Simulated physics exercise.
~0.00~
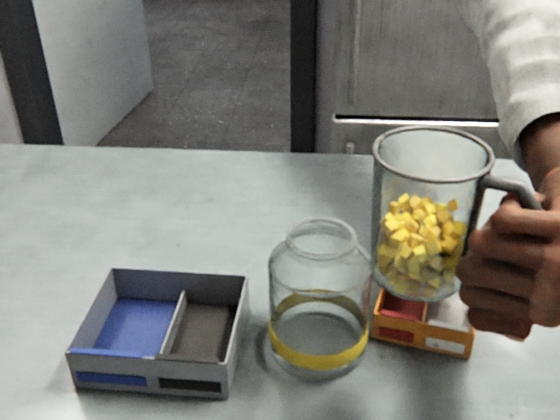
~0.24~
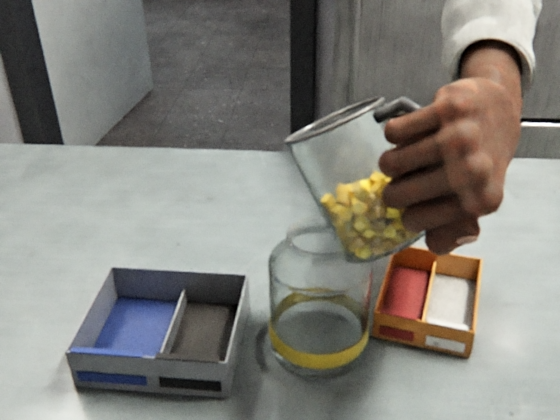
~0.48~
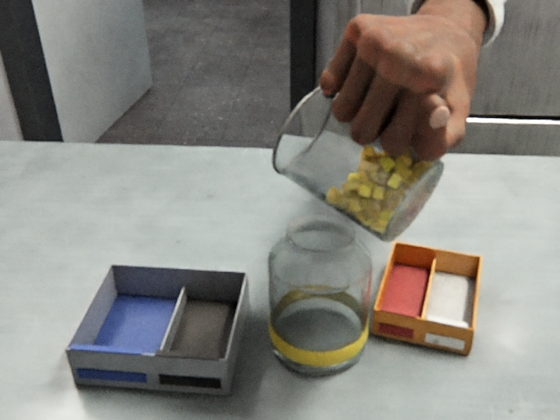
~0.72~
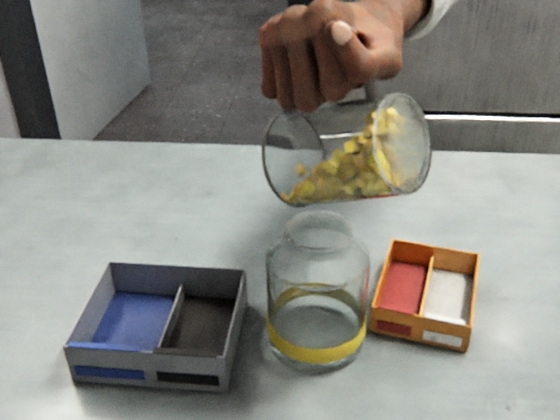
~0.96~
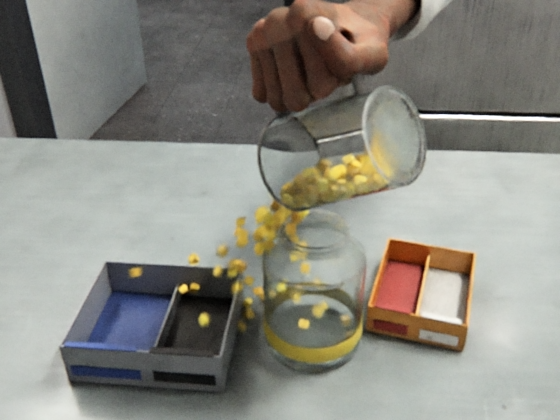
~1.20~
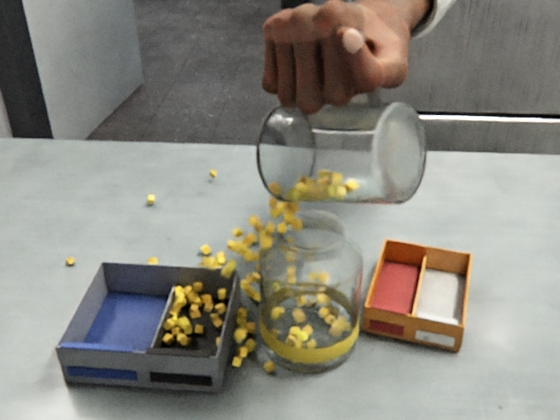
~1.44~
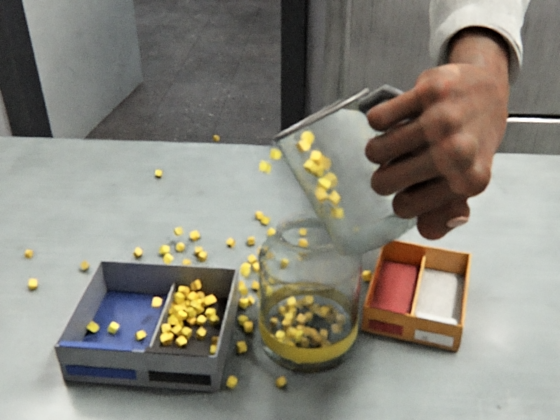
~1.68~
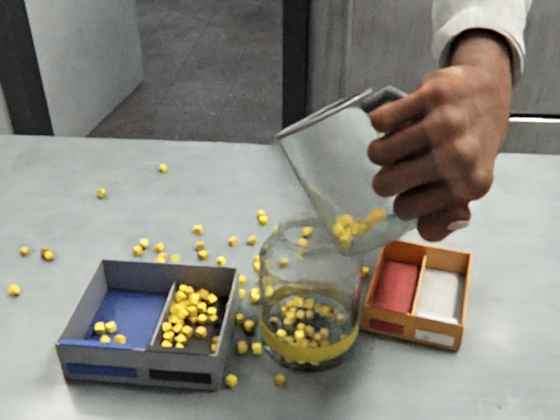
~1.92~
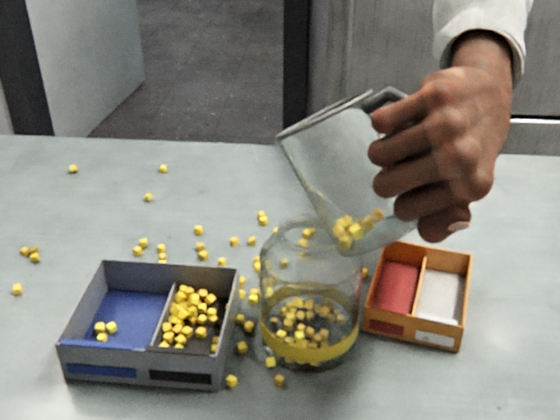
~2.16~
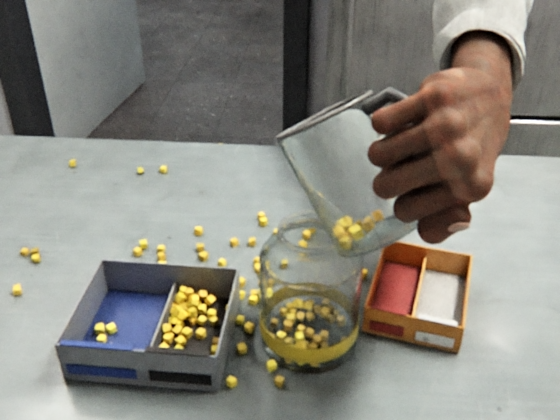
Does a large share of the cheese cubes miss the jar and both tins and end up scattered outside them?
Yes, a large share of the cubes ends up scattered on the table outside the containers, while many others lie in the jar and in the black section.
